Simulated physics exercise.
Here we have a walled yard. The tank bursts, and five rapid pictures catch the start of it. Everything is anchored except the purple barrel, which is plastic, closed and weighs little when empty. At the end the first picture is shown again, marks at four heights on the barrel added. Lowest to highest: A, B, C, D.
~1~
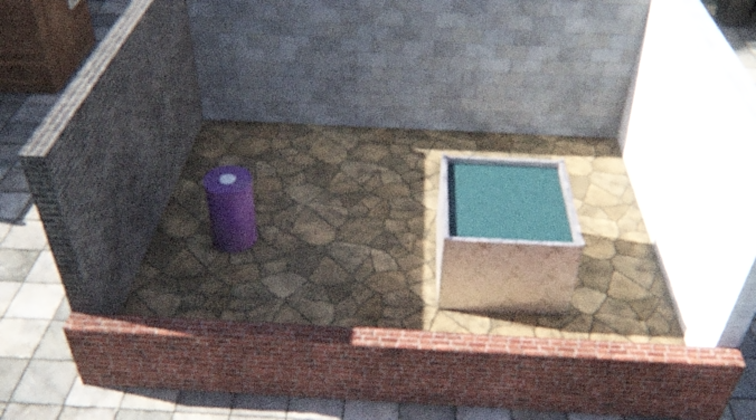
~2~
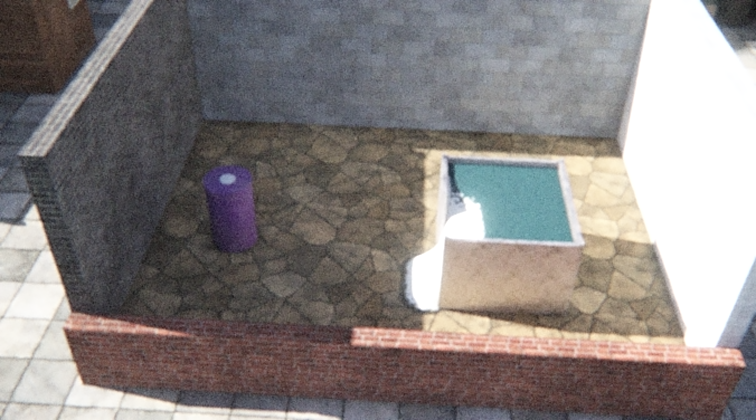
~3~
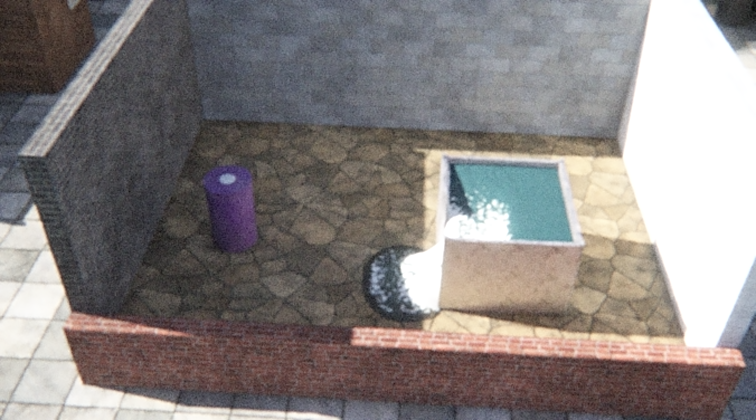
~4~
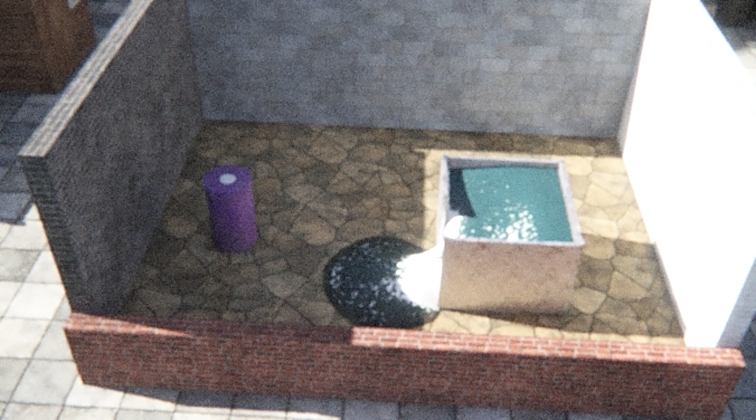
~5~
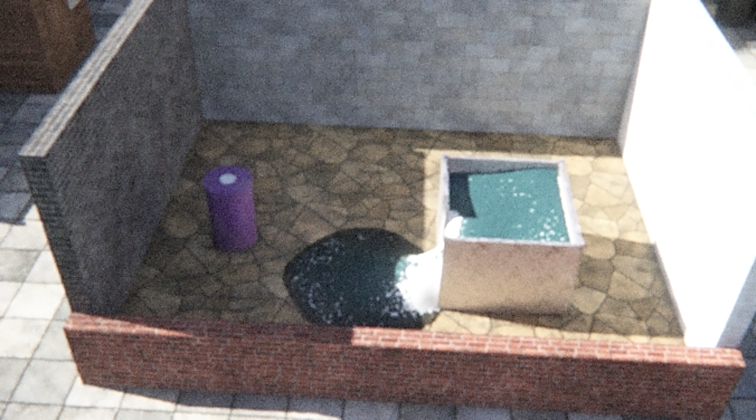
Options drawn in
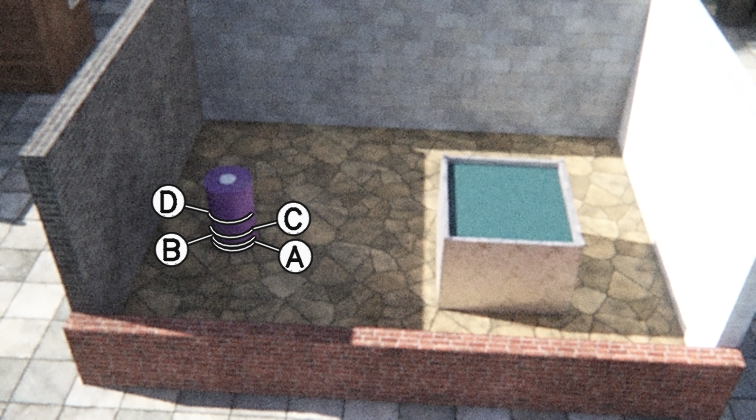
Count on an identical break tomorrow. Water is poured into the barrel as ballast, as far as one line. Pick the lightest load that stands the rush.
Choose D.
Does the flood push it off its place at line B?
Yes, it does.
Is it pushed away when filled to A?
Yes, that goes wrong.
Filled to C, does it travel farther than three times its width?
No, it does not.
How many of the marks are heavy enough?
One.
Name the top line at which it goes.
That would be C.
On the marked copy, A at (230, 250); B at (230, 246); C at (228, 237); D at (226, 222); from the bottom up A, B, C, D.
With A, it is pushed about 7 times its own width away.
With B, it is pushed about 5 times its own width away.
With C, it is pushed about its own width away.
With D, it does not move.
